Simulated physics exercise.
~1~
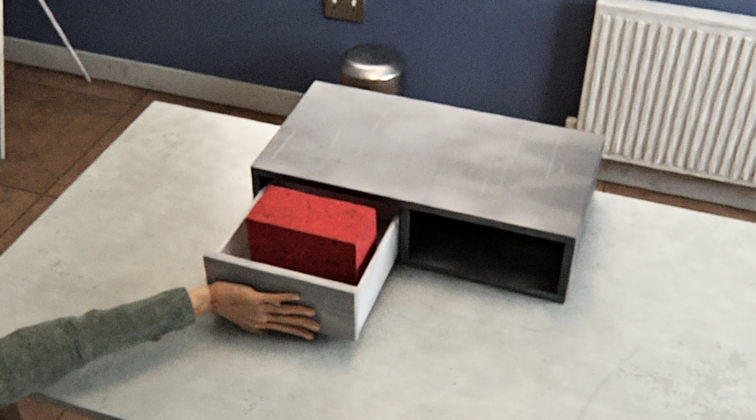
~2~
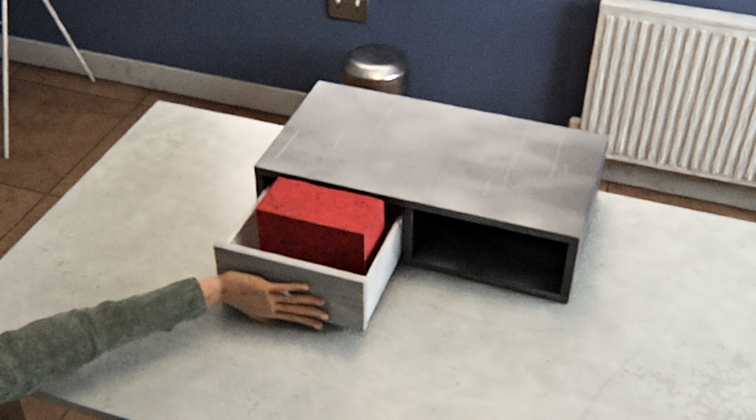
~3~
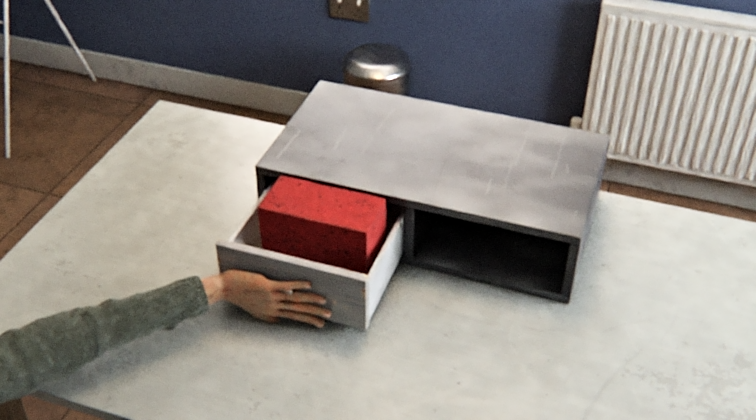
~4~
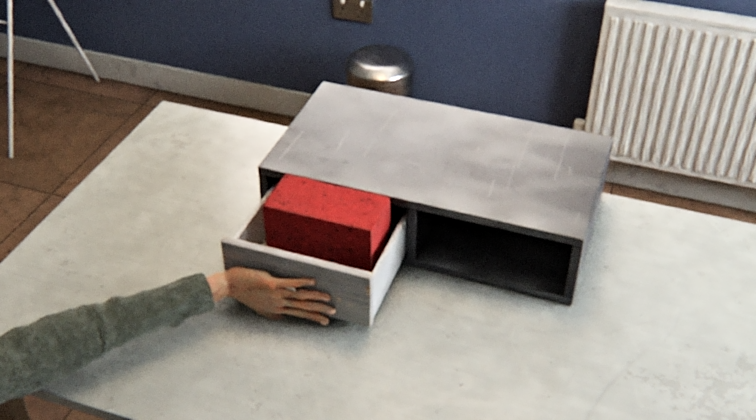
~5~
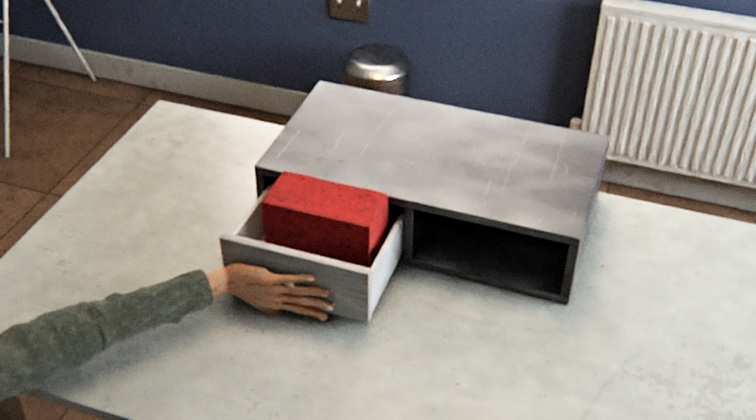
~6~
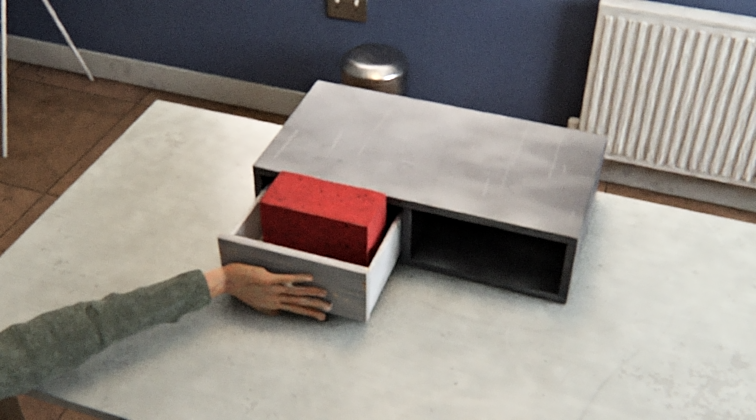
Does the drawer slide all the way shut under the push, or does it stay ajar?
The drawer stays ajar. It goes in only a little and is still partly open with the hand against its front and the red brick inside.
A pale drawer holding a red brick slid a little way into a dark grey chest as a hand pushed its front, then it barely moved and was still partly open at the end, with the hand against it.
